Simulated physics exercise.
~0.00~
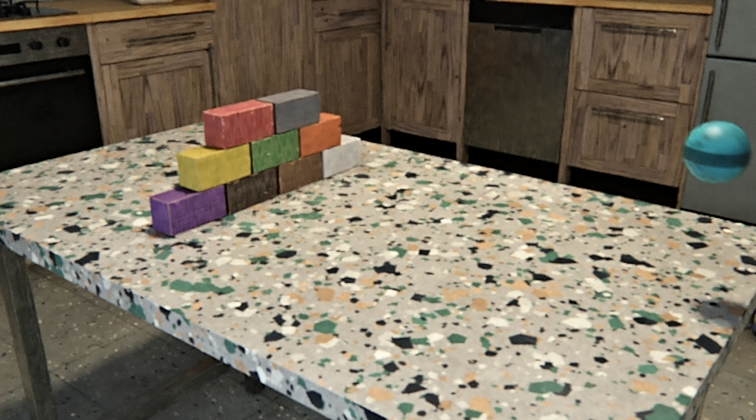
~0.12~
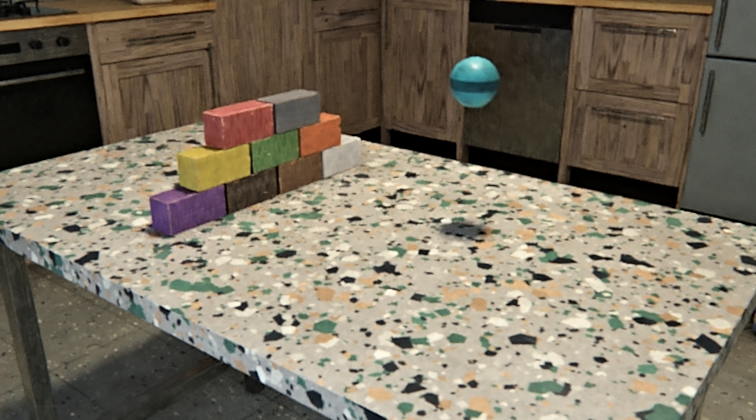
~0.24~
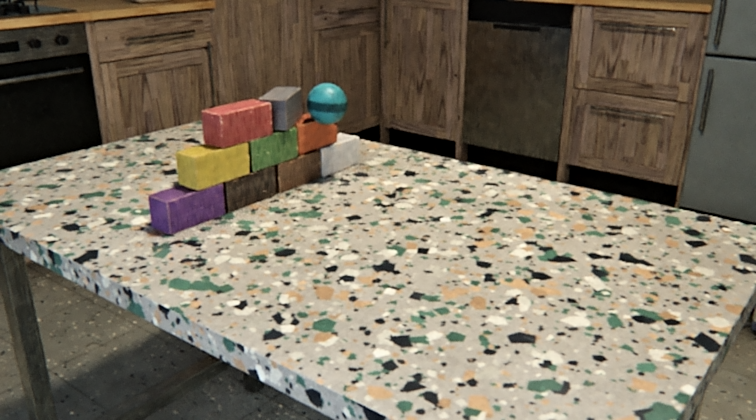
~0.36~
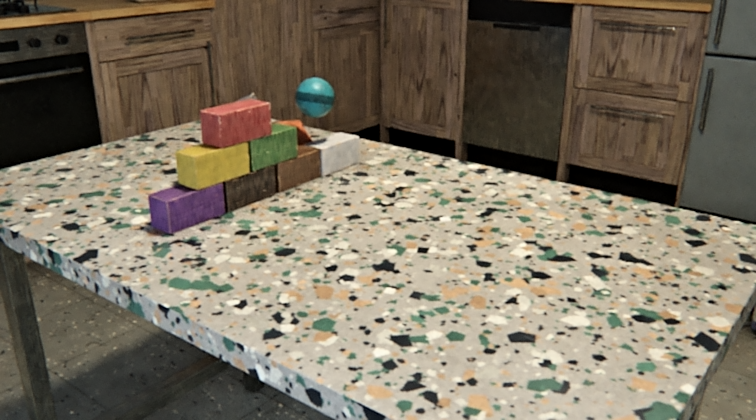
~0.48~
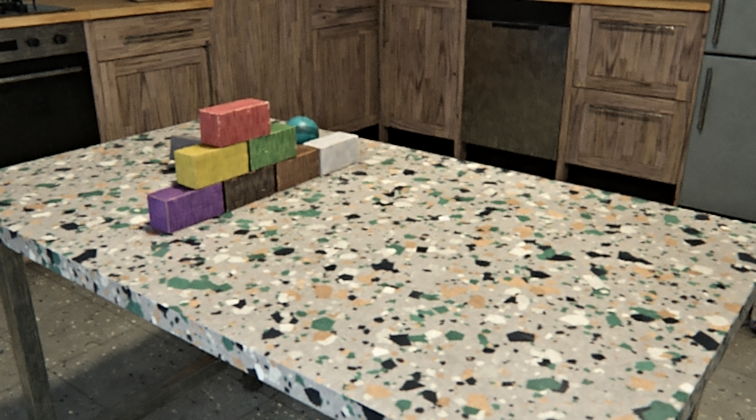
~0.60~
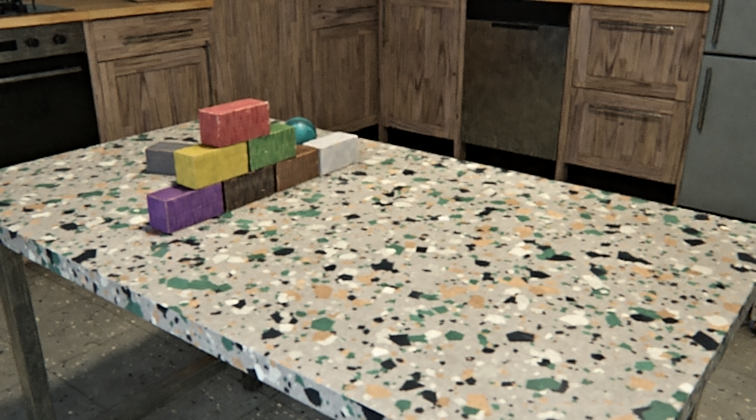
On a speckled table in a kitchen, a turquoise ball flew in from the right and struck a stepped pile of colored blocks, knocking the grey and orange ones off the back, while the red block and the rest stayed stacked, partly hiding the ball.
